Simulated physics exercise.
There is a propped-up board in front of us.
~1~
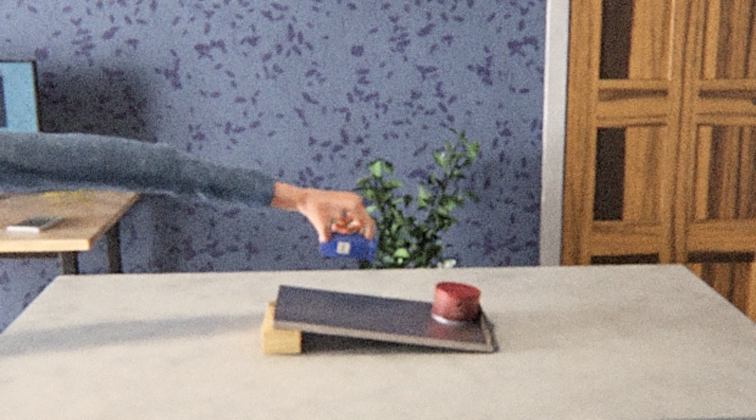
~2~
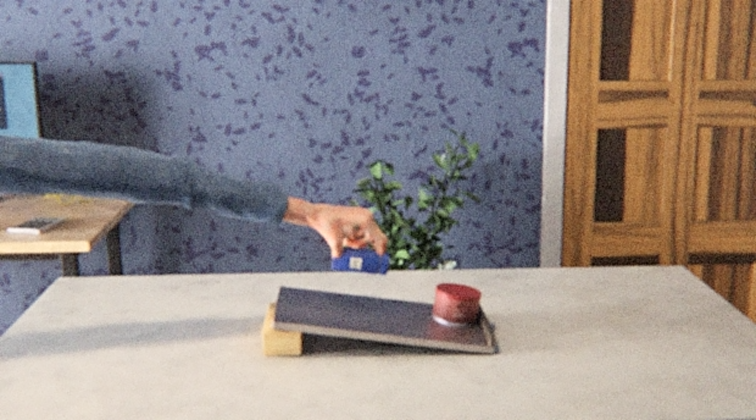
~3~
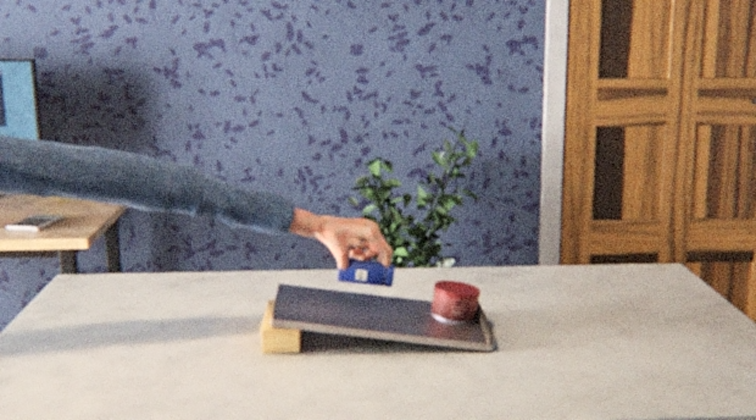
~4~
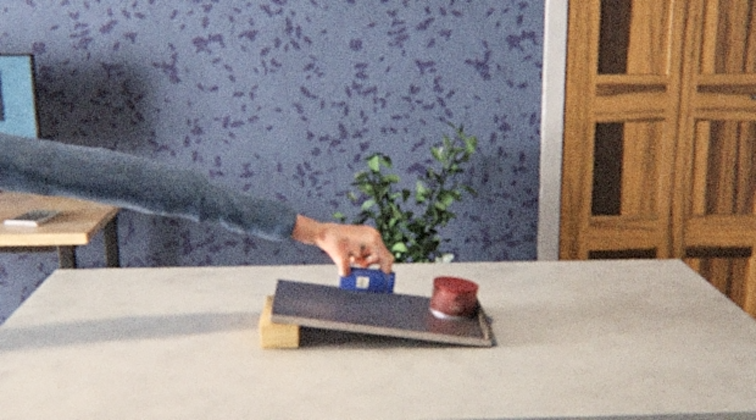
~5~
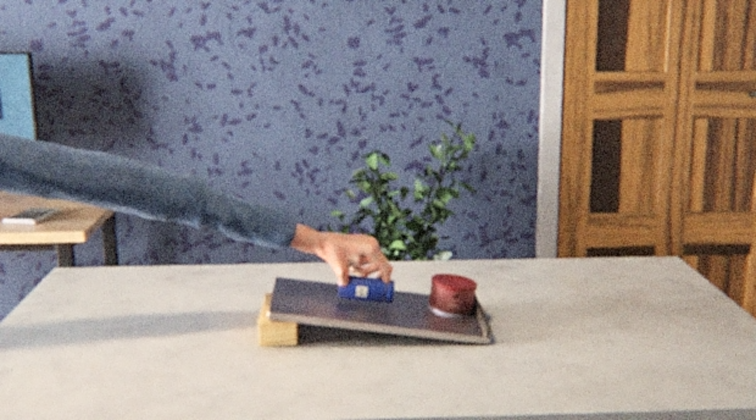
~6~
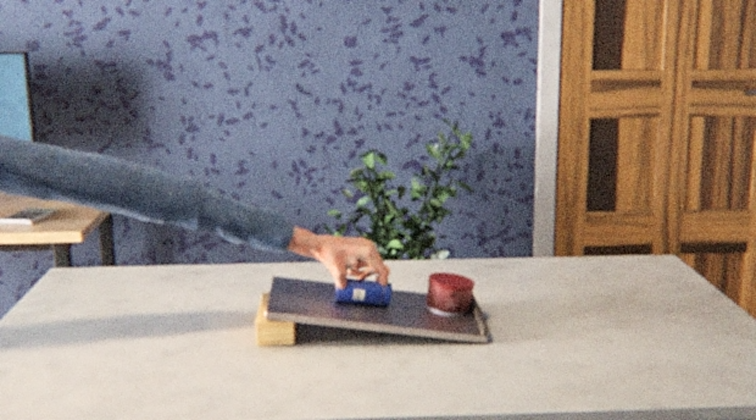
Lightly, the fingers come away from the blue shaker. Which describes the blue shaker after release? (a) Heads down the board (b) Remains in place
Option b: Remains in place.
Then, 0.20 s on from there, no change.
Then, 0.40 s on from there, blue shaker resting near (364, 292).
In the end, both unmoved. At the end, from the last picture's camera, blue shaker near (364, 292). The blue shaker keeps its place.
